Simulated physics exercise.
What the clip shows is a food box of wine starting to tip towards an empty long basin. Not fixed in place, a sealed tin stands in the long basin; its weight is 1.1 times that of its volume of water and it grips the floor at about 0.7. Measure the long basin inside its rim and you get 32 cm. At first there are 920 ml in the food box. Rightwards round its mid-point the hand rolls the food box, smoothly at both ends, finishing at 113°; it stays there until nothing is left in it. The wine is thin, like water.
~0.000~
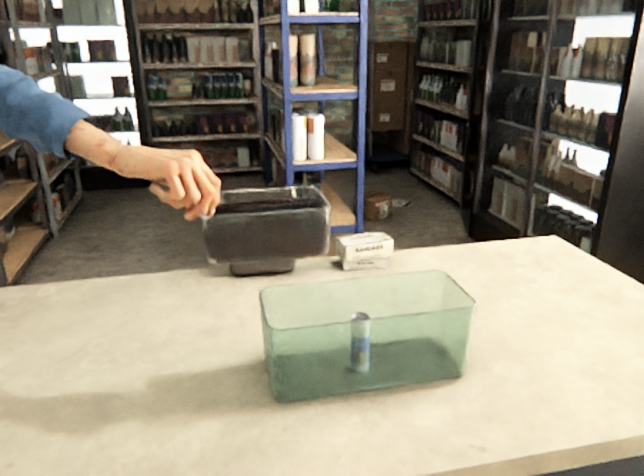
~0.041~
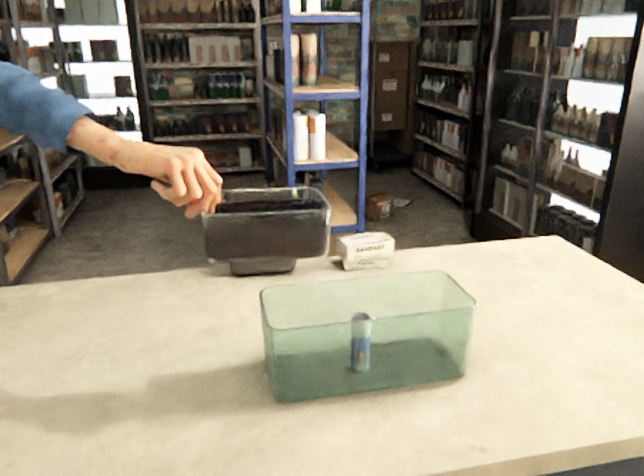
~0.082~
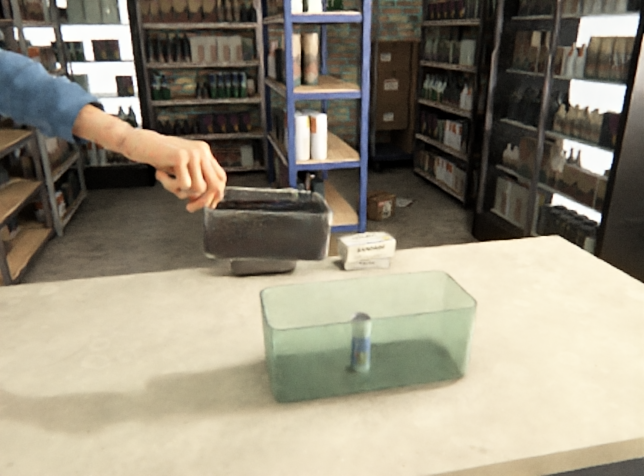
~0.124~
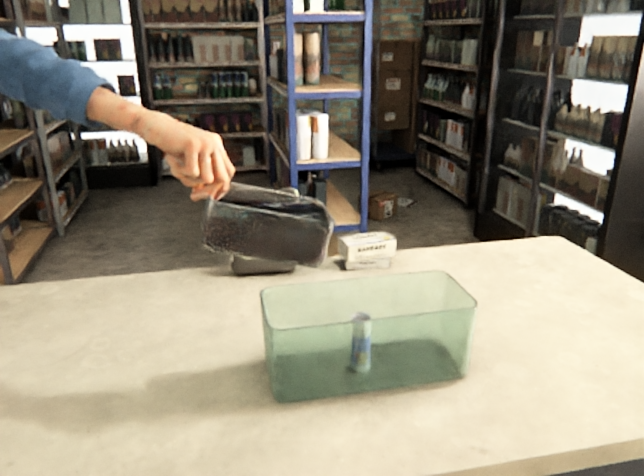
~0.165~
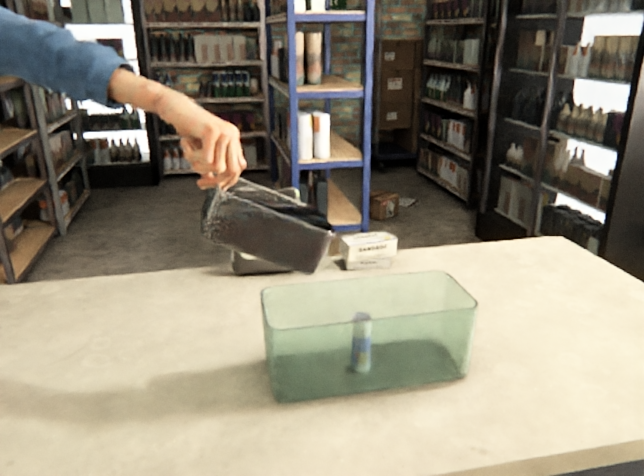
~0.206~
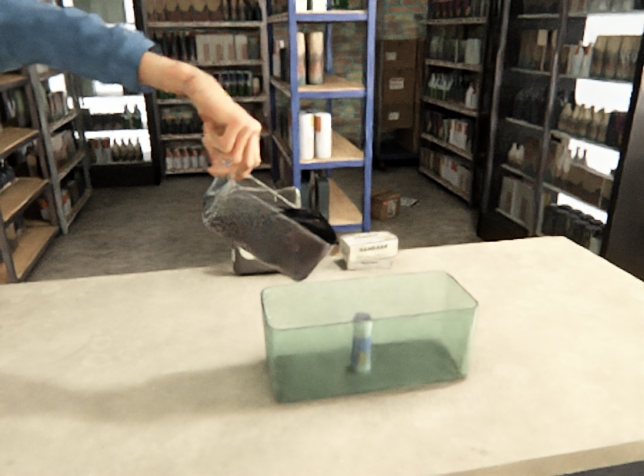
A hand tilting a clear box of dark liquid rightwards above a pale counter, beside a green-tinted basin with a small can inside.
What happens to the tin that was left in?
It pitches over.
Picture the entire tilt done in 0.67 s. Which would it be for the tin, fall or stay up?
Tips over.
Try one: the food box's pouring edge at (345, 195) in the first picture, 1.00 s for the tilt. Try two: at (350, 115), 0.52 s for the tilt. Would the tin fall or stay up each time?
The tin stays vertical the first time and stays vertical the second time.
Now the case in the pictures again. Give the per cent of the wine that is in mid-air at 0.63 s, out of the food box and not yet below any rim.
About 4 per cent.
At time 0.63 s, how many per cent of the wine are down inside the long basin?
I'd put it at roughly 88 per cent.
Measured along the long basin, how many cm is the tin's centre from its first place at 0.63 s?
The tin has gone some 5 cm.
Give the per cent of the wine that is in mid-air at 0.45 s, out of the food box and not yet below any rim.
Around 32 in a hundred.
After 0.45 s the tilt is 108° and 10 per cent is still to pour; the tin stands where it began.
After 0.63 s the tilt is 113° and 2 per cent is still to pour; the tin leans 11°.
After 0.82 s the tilt is 113° and 0 per cent is still to pour; the tin lies on its side.
After 1.02 s the tilt is 113° and 0 per cent is still to pour; the tin lies on its side.
In the end the tin lies on its side.
